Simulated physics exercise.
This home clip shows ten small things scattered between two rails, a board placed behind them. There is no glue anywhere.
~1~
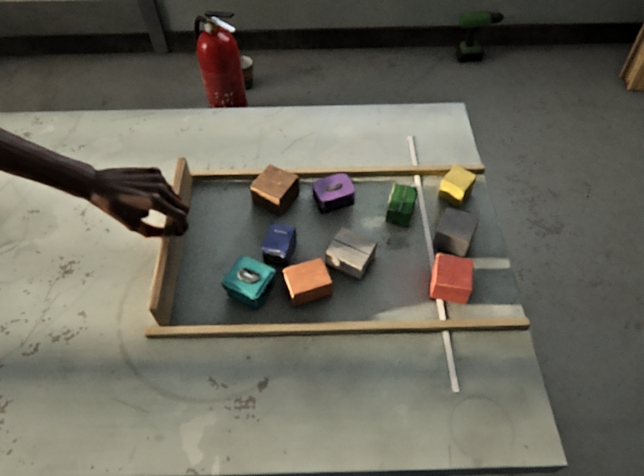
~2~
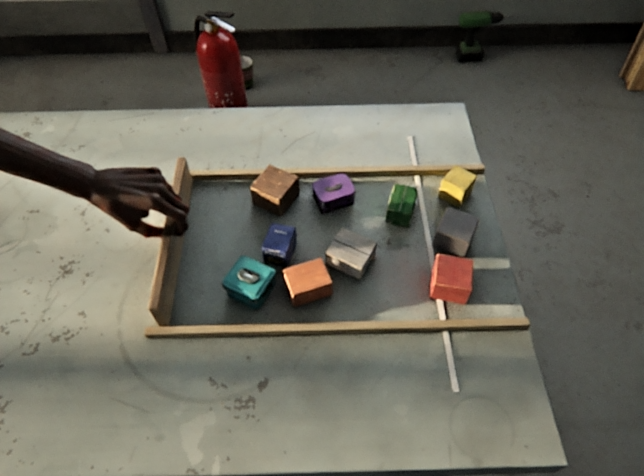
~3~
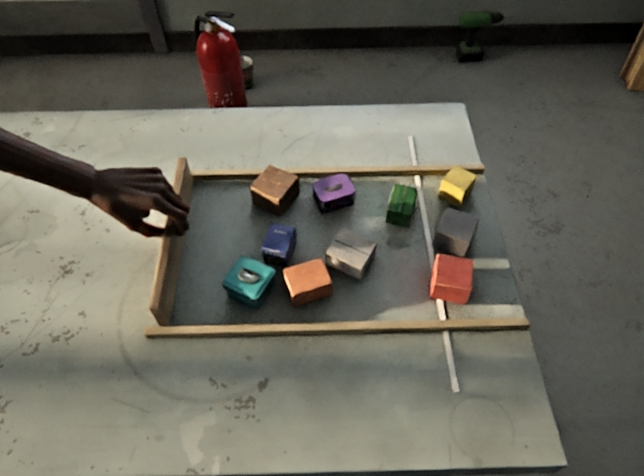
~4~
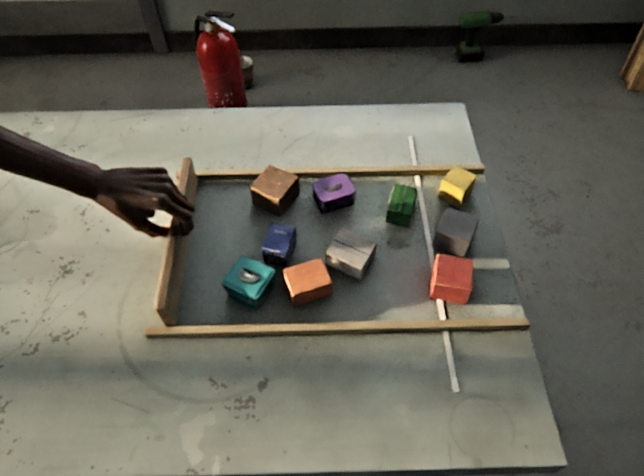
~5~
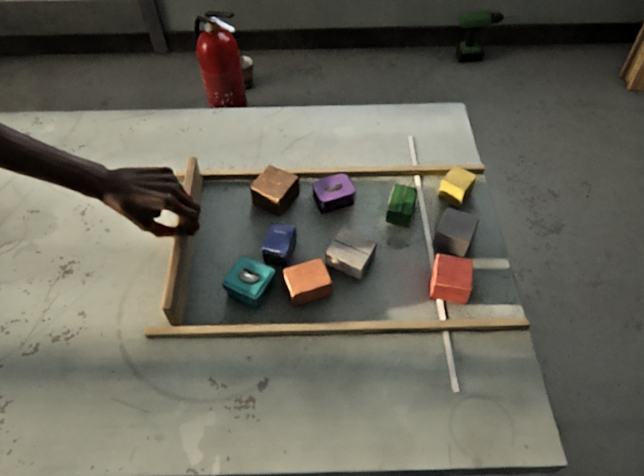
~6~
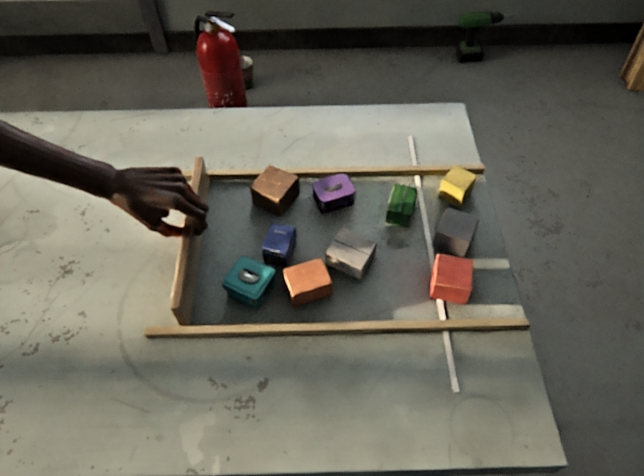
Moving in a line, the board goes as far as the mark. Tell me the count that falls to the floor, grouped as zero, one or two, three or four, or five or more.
The count is three or four.
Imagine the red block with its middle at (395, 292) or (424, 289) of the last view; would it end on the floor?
Place by place, it falls; goes over.
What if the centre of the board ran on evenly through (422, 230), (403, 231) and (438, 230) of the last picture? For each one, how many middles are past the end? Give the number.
Respectively, 3, 0 and 4.
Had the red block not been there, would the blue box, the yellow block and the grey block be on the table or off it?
Blue box: Still there. Yellow block: Over the edge. Grey block: Over the edge.
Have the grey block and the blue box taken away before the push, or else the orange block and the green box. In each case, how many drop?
Falls come to 2 the first time and 2 the other time.
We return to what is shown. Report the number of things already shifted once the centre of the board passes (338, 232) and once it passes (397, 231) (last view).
Counts: 7, 10.
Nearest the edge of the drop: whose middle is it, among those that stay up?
Looks like the green box to me.
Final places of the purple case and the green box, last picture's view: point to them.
One ends up near (474, 189) and the other near (500, 209).
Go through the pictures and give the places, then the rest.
The first picture shows yellow block (457, 186); grey block (455, 232); red block (452, 279); board (173, 236); tape (429, 242).
The second picture shows grey block (455, 233); orange block (308, 282).
The third picture shows red block (452, 279); blue box (280, 245).
The fourth picture shows yellow block (457, 186); green box (402, 205).
The fifth picture shows grey block (455, 233); board (185, 236).
The sixth picture shows yellow block (457, 186); grey block (455, 233); red block (452, 279); board (192, 236); tape (429, 242).
Early on, none off yet; yellow block at rest near (457, 186); grey block at rest near (455, 233); red block at rest near (452, 279).
Finally, the number that fall off is three or four; lost, red block, grey block and yellow block.
